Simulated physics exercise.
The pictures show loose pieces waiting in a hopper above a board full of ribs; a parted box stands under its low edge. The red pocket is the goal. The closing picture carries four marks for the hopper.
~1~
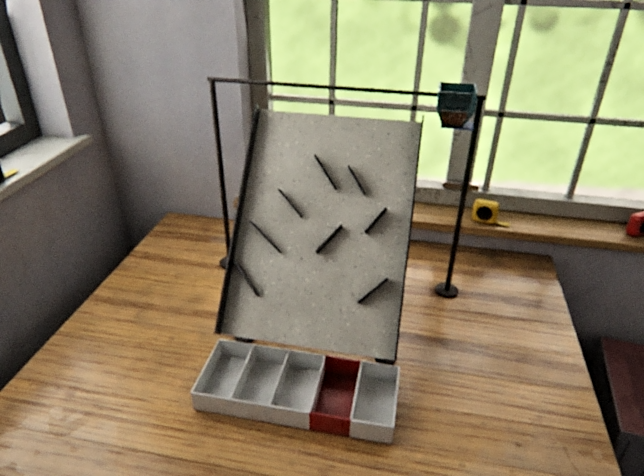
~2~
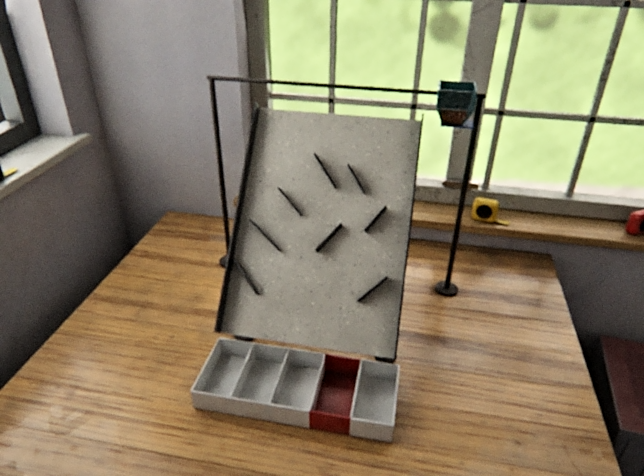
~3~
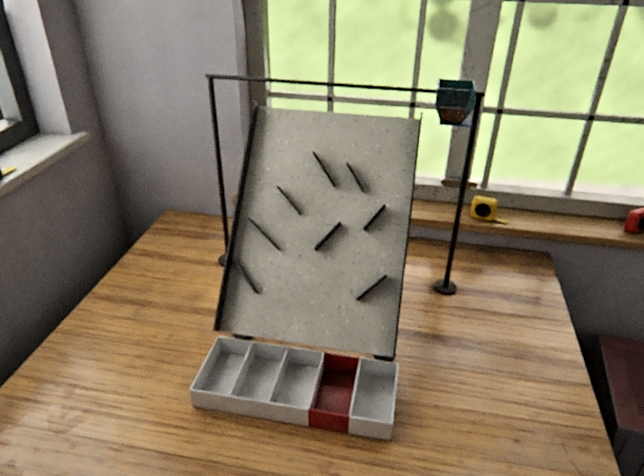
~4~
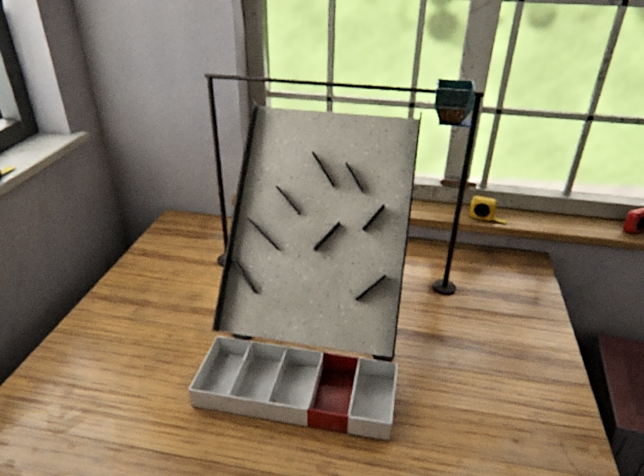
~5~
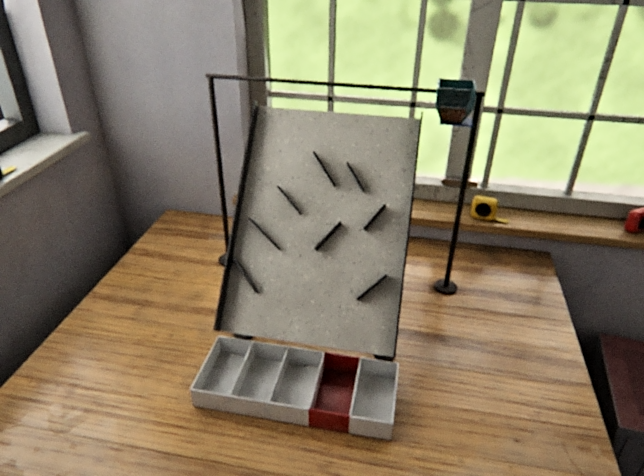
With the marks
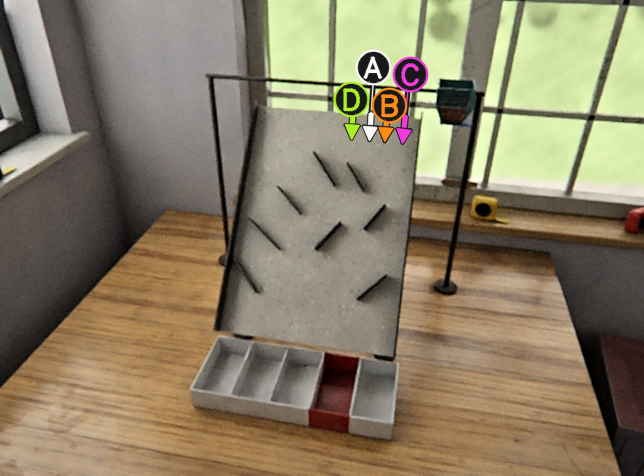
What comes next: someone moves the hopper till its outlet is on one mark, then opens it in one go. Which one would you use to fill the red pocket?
The answer is mark D.
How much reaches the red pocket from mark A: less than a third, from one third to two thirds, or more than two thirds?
Mark A gives less than a third.
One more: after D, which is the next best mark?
It is A.
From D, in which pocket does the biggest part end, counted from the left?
The fourth from the left.
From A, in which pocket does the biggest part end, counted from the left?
The third.
On the marked copy, mark A meets the board at (369, 135); mark B meets the board at (385, 136); mark C meets the board at (403, 138); mark D meets the board at (351, 134).
With A, close to a quarter in the red pocket, close to two thirds in other pockets, a small share outside the box.
With B, only a few in the red pocket, close to two thirds in other pockets, close to a quarter outside the box.
With C, none at all in the red pocket, the bulk in other pockets, a small share outside the box.
With D, close to half in the red pocket, close to a third in other pockets, a small share outside the box.
